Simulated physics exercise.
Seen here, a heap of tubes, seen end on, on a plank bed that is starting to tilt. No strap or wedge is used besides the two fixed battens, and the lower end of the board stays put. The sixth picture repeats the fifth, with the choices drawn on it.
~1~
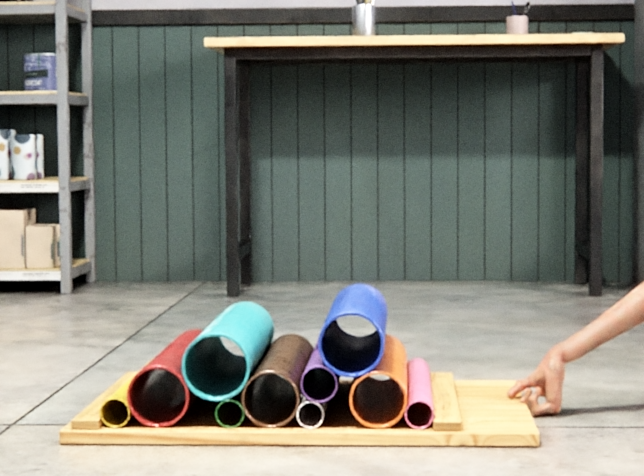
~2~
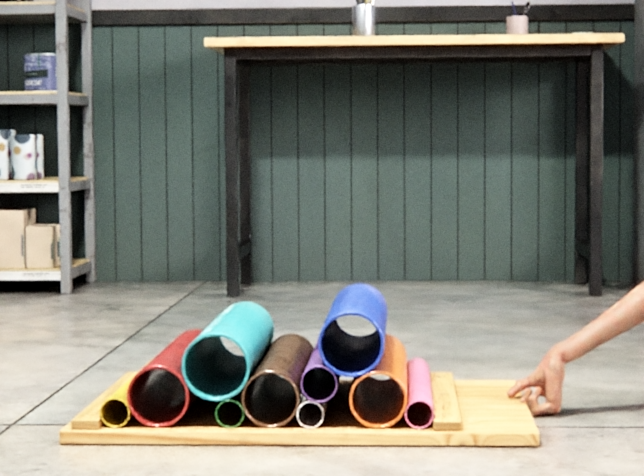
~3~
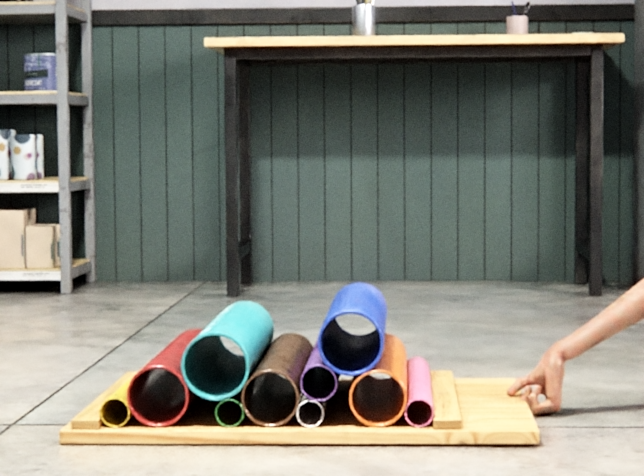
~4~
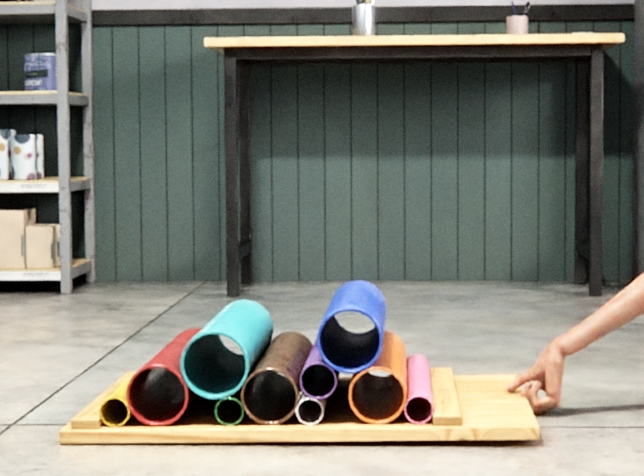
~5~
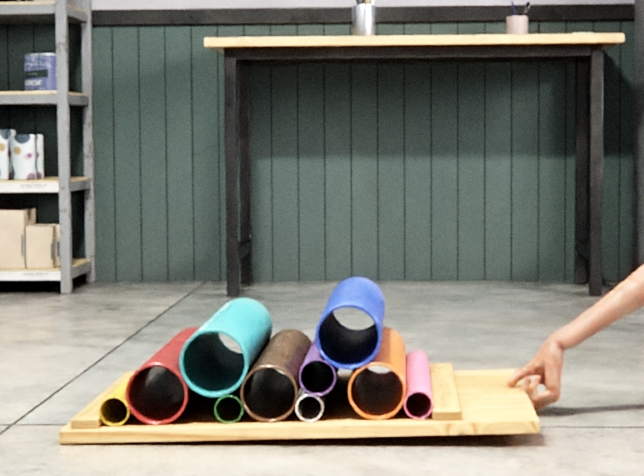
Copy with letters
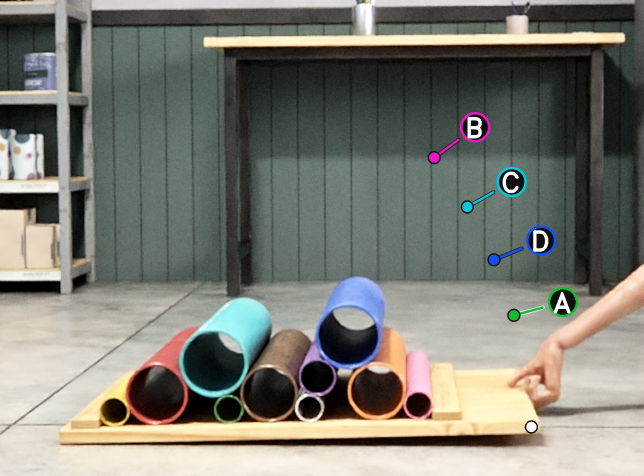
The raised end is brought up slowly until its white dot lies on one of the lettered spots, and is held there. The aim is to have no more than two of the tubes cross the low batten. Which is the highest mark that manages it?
Mark D is as high as it can go.
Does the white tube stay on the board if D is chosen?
The white tube: Yes.
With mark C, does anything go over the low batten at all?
Yes.
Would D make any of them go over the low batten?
At D: No.
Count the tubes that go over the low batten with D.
It comes to none.
On the marked copy, A at (514, 315); B at (434, 158); C at (467, 207); D at (494, 260); the white dot at (532, 427).
Following D. Soon after the start, board at 15°.
Later, board at 22°.
In the end, board at 22°, none over the low batten.
As for the rest, A none over the low batten; B seven over the low batten; C six over the low batten.
